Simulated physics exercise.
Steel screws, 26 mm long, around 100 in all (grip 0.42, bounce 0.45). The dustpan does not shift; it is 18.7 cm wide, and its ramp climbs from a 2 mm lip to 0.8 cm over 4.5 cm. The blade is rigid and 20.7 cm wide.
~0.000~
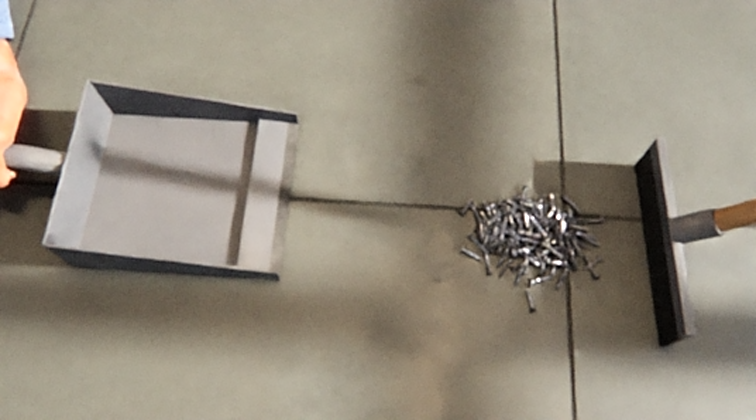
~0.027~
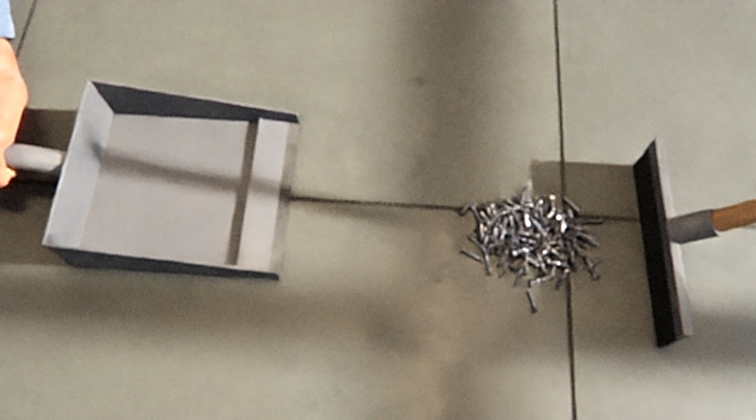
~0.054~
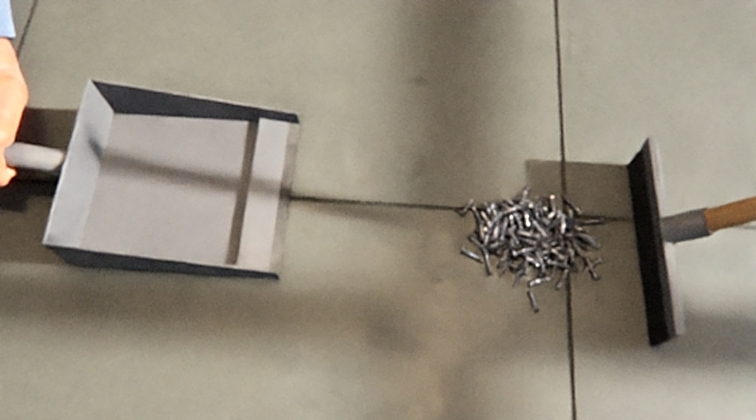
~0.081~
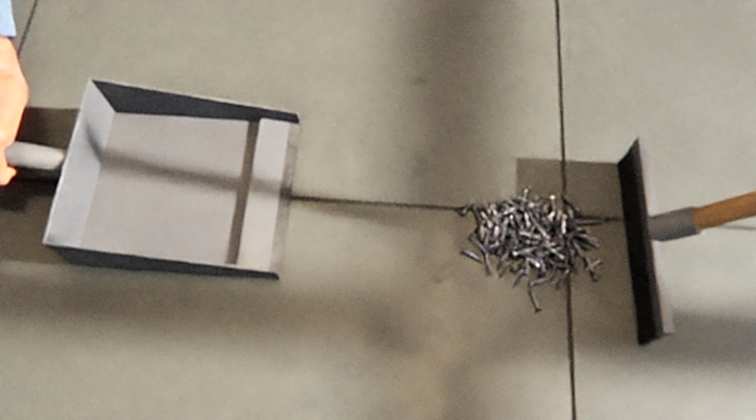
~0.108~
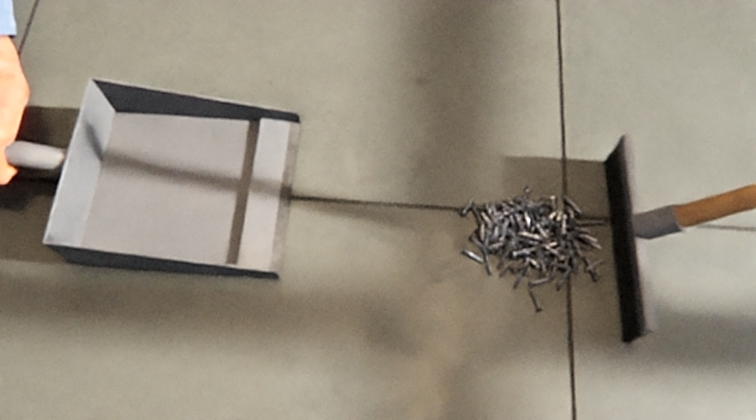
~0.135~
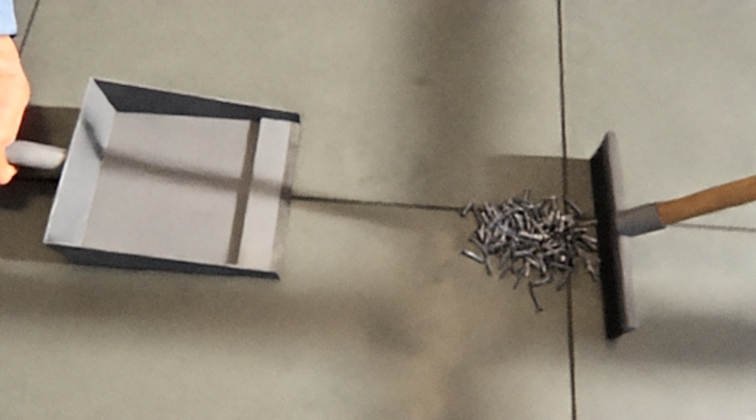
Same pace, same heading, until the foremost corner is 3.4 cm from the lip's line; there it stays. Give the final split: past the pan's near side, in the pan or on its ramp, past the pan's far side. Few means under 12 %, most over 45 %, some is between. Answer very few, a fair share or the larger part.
Near side very few, pan a fair share, far side very few.
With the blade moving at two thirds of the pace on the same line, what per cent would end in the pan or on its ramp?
It would be near 30 per cent.
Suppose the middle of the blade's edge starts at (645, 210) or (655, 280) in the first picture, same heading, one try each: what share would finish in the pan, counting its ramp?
About 20 and 30 per cent.
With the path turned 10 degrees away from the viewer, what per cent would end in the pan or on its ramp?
Then about 20 per cent.
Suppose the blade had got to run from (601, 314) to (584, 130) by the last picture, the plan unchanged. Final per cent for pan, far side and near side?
Pan 45, far 5, near 10.
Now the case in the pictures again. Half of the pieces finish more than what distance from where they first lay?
Roughly 26 cm.
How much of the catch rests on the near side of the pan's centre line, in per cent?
Some 60 per cent.
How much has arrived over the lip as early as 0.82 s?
Near 25 per cent so far.
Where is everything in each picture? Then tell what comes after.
The first picture shows blade from (685, 333) to (656, 146), moved 0.0 cm, 0 of the pieces shifted so far; middle of the pieces at (529, 237); pan at (174, 191).
The second picture shows blade from (683, 334) to (655, 146), moved 0.2 cm, 0 of the pieces shifted so far; middle of the pieces at (529, 237).
The third picture shows blade from (675, 333) to (648, 146), moved 0.9 cm, 0 of the pieces shifted so far; middle of the pieces at (529, 238).
The fourth picture shows blade from (663, 331) to (638, 144), moved 2.1 cm, 1 of the pieces shifted so far; middle of the pieces at (530, 238).
The fifth picture shows blade from (646, 329) to (624, 142), moved 3.7 cm, 1 of the pieces shifted so far; middle of the pieces at (530, 238).
The sixth picture shows blade from (628, 326) to (608, 140), moved 5.4 cm, 4 of the pieces shifted so far; middle of the pieces at (530, 239); pan at (176, 189). The blade's pace is about 0.63 m/s, heading 7 degrees away from the viewer's side.
After 0.37 s, middle of the blade 19 cm from the lip; 0 % over the lip, far side 0 %, near side 5 %.
Then, at 0.53 s, middle of the blade 9 cm from the lip; 0 % over the lip, far side 0 %, near side 0 %.
After 0.82 s, middle of the blade 4 cm from the lip; 25 % over the lip, far side 0 %, near side 5 %.
By 1.5 s all is still; near side 5 %, pan 30 %, far side 0 %, in front of the lip or behind the blade 70 %.
